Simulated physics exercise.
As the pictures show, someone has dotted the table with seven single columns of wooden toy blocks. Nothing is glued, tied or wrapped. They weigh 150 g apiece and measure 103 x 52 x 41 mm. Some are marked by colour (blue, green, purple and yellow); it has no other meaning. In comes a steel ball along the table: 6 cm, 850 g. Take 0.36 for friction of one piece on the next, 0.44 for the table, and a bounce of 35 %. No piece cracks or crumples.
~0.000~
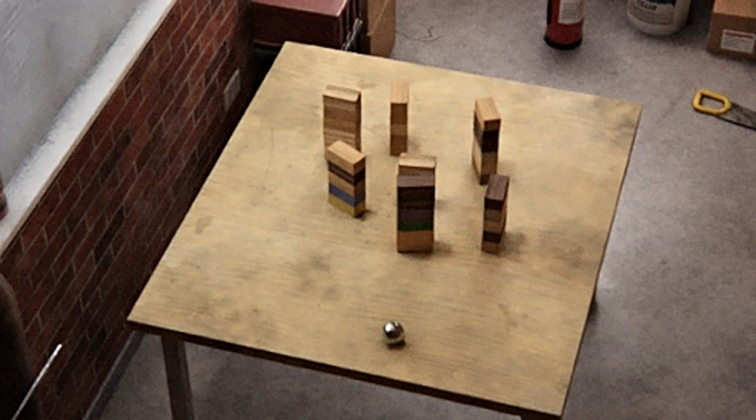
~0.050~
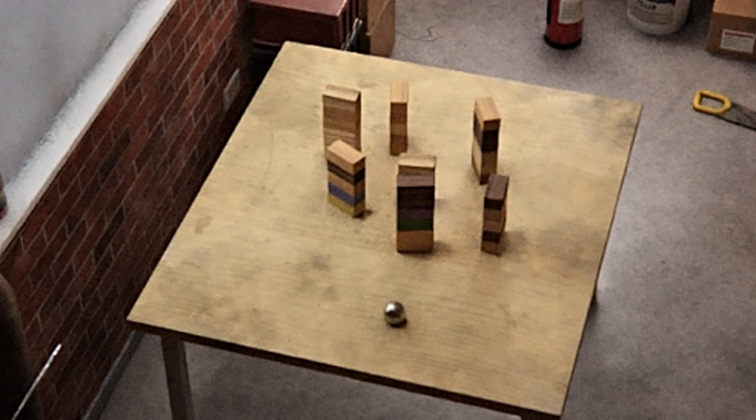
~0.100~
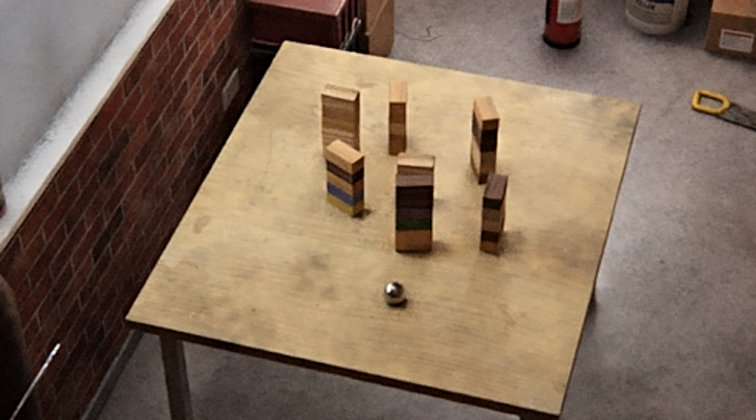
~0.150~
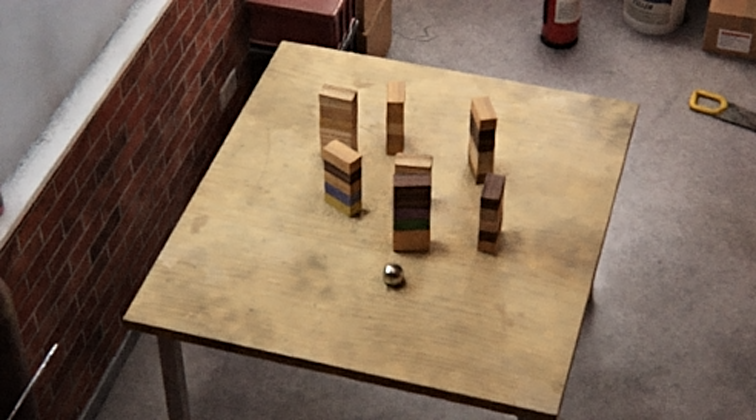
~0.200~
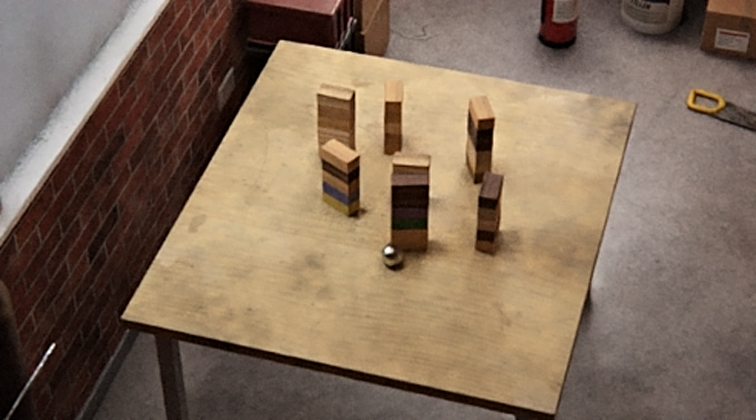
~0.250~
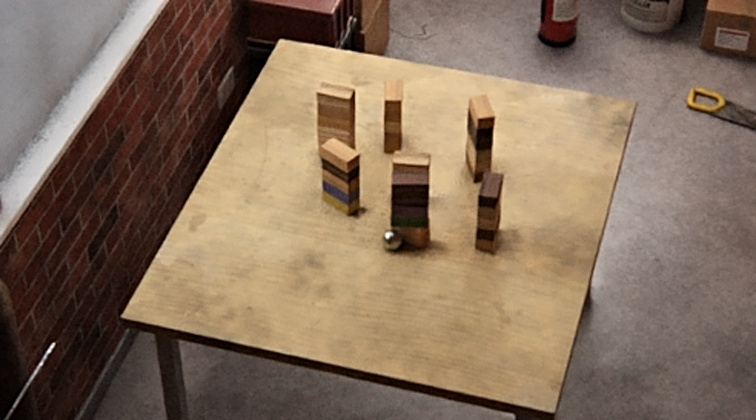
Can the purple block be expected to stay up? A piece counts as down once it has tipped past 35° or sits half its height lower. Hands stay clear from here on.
That block drops.
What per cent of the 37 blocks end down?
About 10 per cent.
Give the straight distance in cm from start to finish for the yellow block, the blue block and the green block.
Yellow 0, blue 0, green 10.
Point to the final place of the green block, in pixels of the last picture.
At about (396, 246).
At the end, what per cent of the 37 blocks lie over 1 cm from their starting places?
30 per cent.
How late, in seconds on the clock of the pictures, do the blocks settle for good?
Around 1.0 s.
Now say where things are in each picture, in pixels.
In the first picture (each place is the centre of the face we see best; the camera pans a little), ball (393, 333) 30 cm from contact, 1.4 m/s; purple block (416, 215); yellow block (341, 205); green block (416, 226); all as stacked.
The second picture shows ball (394, 313) 23 cm from contact, 1.4 m/s; purple block (416, 214).
The third picture shows ball (394, 293) 16 cm from contact, 1.4 m/s; purple block (415, 214).
The fourth picture shows ball (393, 274) 9 cm from contact, 1.4 m/s; purple block (412, 214).
The fifth picture shows ball (392, 255) 14 mm from contact, 1.4 m/s; purple block (410, 213).
The sixth picture shows ball (393, 239) after contact, 1.1 m/s; purple block (410, 212); green block (409, 222) moved 4 mm; blue block (335, 192); 3 have shifted.
By 0.34 s, ball still moving; none of the 37 blocks down, 6 disturbed; purple block tilted 8°; green block tilted 8°.
By 0.52 s, ball still moving; 4 of the 37 blocks down; purple block tilted 40°, 15 mm lower; green block tilted 40°.
By 0.68 s, ball still moving; 4 of the 37 blocks down; purple block on its side; green block on its side.
When it is over (1.3 s), ball rolling away; 4 of the 37 blocks down; purple block on its side; green block on its side; blue block unmoved. In pixels of the last frame, middles, purple block near (371, 255), green block near (396, 246).
